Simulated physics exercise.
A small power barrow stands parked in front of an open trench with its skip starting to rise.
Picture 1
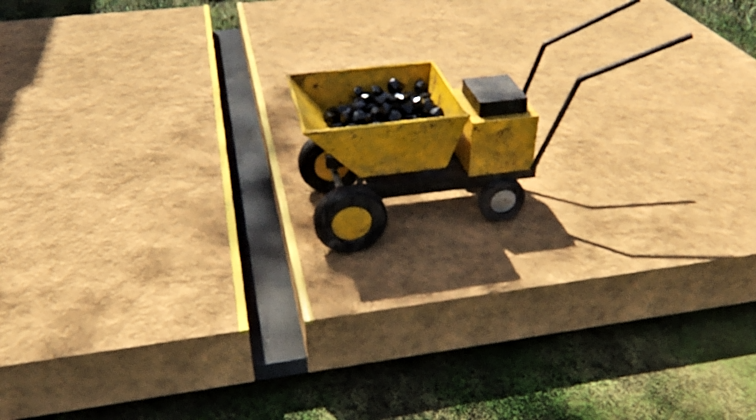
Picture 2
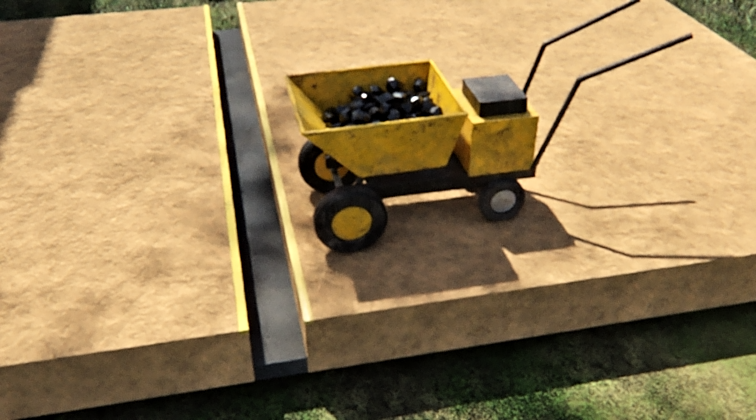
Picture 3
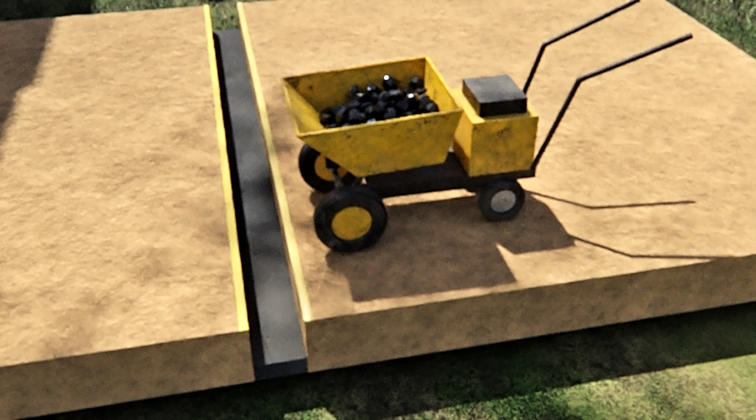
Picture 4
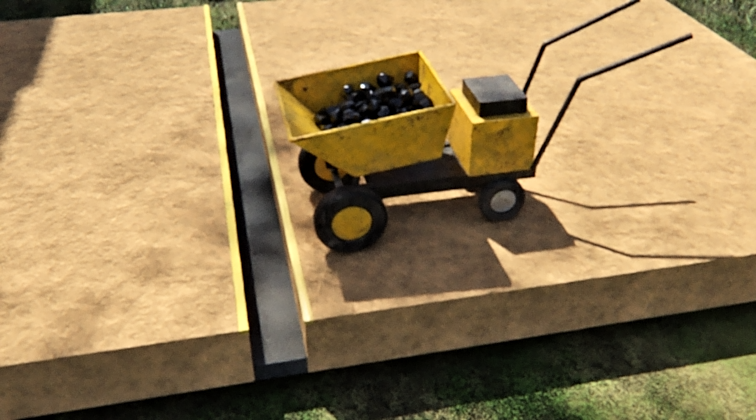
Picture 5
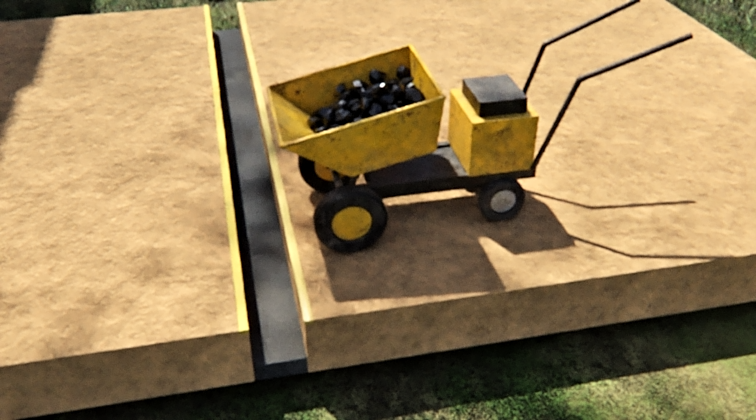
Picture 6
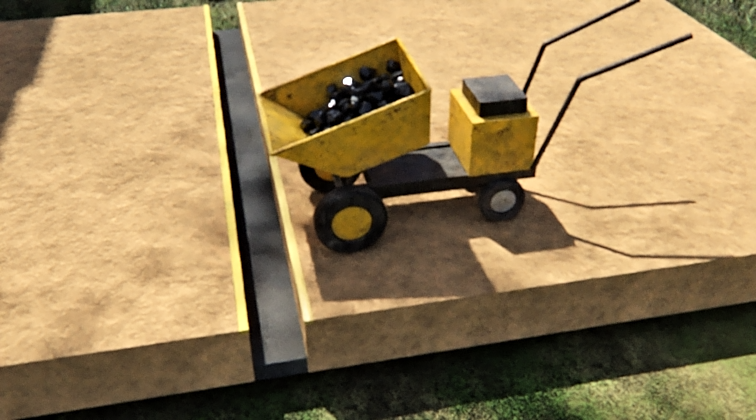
A yellow power barrow with black wheels, a skip of shiny black lumps and two long handles at the right stands on a tan slab, seen from above and to one side in sunlight. To its left, a narrow dark trench edged in yellow crosses the slab, with grass beyond. The skip tilts slowly leftward, its rear rising, while the wheels and camera stay still.
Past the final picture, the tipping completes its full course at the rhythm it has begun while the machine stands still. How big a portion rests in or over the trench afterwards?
A minority of it.
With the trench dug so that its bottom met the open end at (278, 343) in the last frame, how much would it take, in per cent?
The share would be around 0 in a hundred.
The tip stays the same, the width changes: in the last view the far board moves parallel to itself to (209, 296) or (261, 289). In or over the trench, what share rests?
70 %, then 0 %.
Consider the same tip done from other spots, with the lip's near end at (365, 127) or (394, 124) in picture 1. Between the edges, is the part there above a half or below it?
So the first stop would give past the halfway mark, while the second would give past the halfway mark.
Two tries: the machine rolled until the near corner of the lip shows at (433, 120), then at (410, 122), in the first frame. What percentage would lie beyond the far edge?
About 0 %, then 0 %.
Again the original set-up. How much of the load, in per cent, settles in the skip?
It ends up near 25 per cent.
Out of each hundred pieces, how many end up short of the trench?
That share comes out near 0 in a hundred.
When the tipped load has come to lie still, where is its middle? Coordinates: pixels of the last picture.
Near (190, 233), more or less.
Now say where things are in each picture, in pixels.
In the first frame, lip of the skip (305, 134), level; top of the load (387, 111), lumps of coal; first edge of the trench (301, 283); far edge (239, 292), the trench under half as wide as the skip, and about as deep as wide.
In the second frame, lip of the skip (303, 134), level; top of the load (386, 110).
In the third frame, lip of the skip (299, 137), tipped barely; top of the load (397, 106).
In the fourth frame, lip of the skip (291, 141), tipped a little; top of the load (391, 103).
In the fifth frame, lip of the skip (282, 147), tipped a little; top of the load (383, 99).
In the sixth frame, lip of the skip (273, 154), tipped clearly; top of the load (385, 98); first edge of the trench (301, 283); far edge (239, 292).
Just after the last frame, skip tipped steeply; every one in the skip.
A moment on, skip tipped right over; the larger part in the skip; roughly a quarter beyond it; just a few falling.
Further on, skip tipped right over; roughly a quarter in the skip; the larger part beyond it.
When it is over, skip tipped right over; roughly a quarter in the skip; just a few in or heaped over the trench; the larger part beyond it.
